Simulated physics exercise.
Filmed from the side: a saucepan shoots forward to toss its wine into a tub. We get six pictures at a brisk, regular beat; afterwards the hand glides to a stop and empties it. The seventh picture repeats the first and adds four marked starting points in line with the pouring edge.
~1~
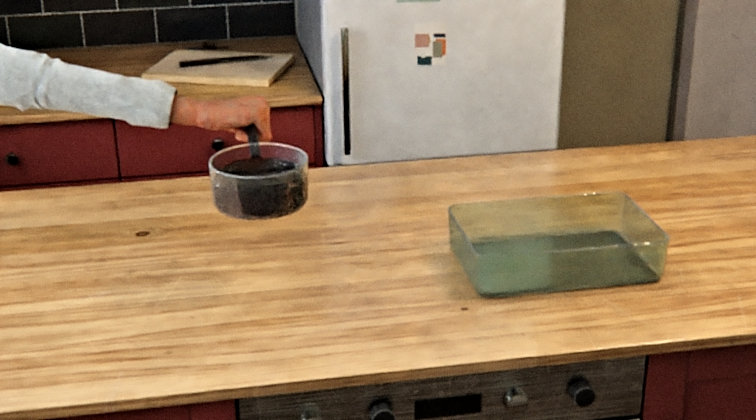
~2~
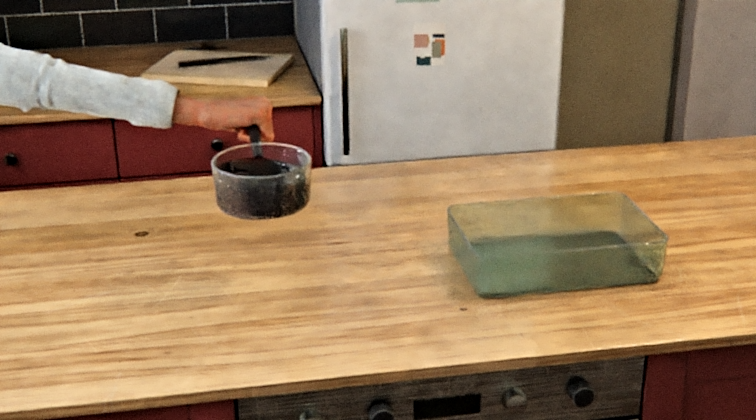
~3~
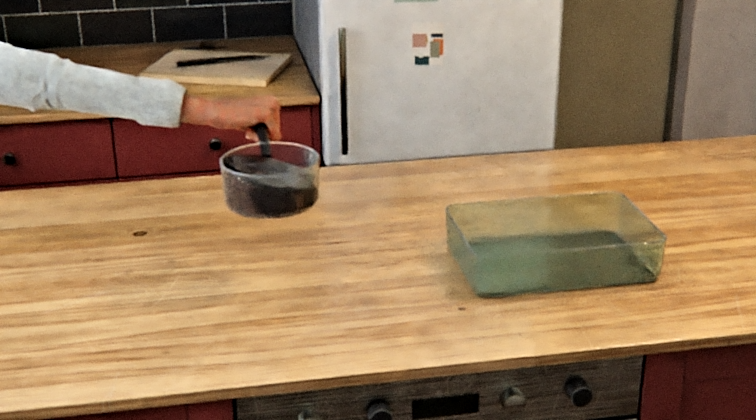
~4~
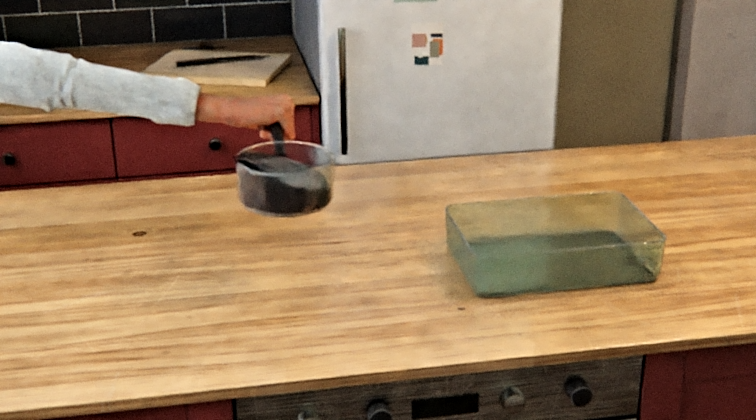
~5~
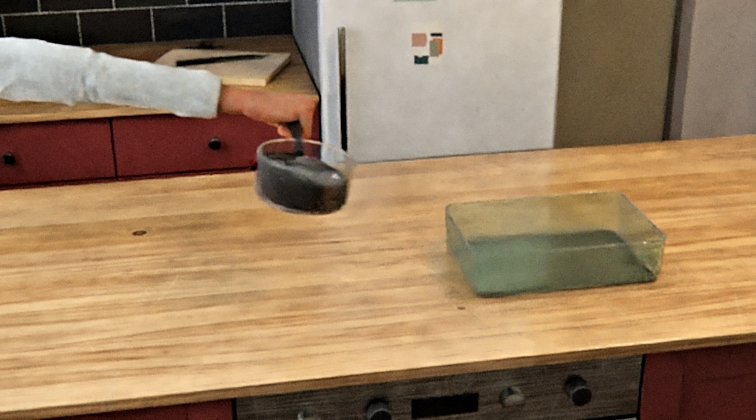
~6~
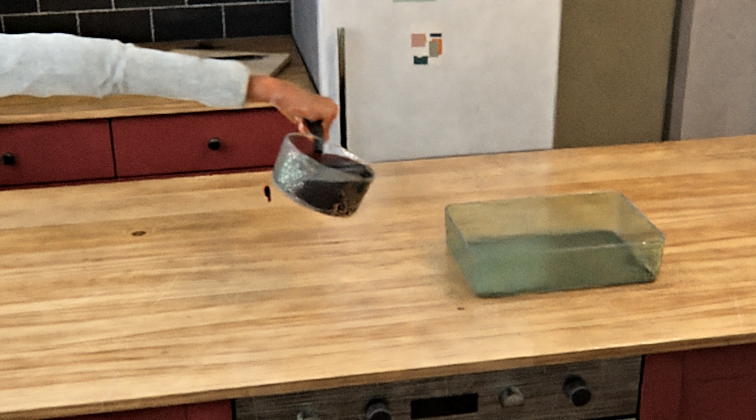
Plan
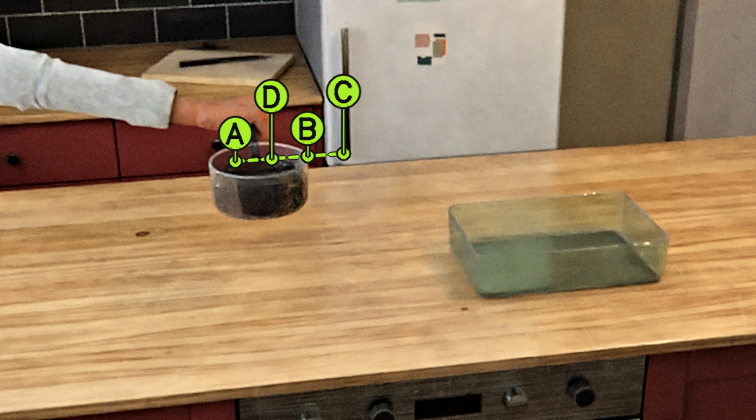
In a kitchen, a hand holds a clear saucepan of dark liquid above a wooden counter, left of a rectangular glass tub, then moves it a short way right and tilts it rightward as a small dark blob appears behind it.
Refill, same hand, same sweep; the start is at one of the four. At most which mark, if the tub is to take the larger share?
It is C.
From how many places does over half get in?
One of them.
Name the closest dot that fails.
Dot B.
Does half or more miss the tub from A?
Yes, it does.
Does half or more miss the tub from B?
Yes, that goes wrong.
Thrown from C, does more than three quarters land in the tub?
No.
On the marked copy, A at (235, 161); B at (307, 156); C at (343, 153); D at (271, 158).
Choosing A, about 0 % lands in the tub, 100 % falls short.
Choosing B, about 22 % lands in the tub, 74 % falls short and 4 % goes beside or beyond.
Choosing C, about 66 % lands in the tub, 27 % falls short and 7 % goes beside or beyond.
Choosing D, about 0 % lands in the tub, 99 % falls short.
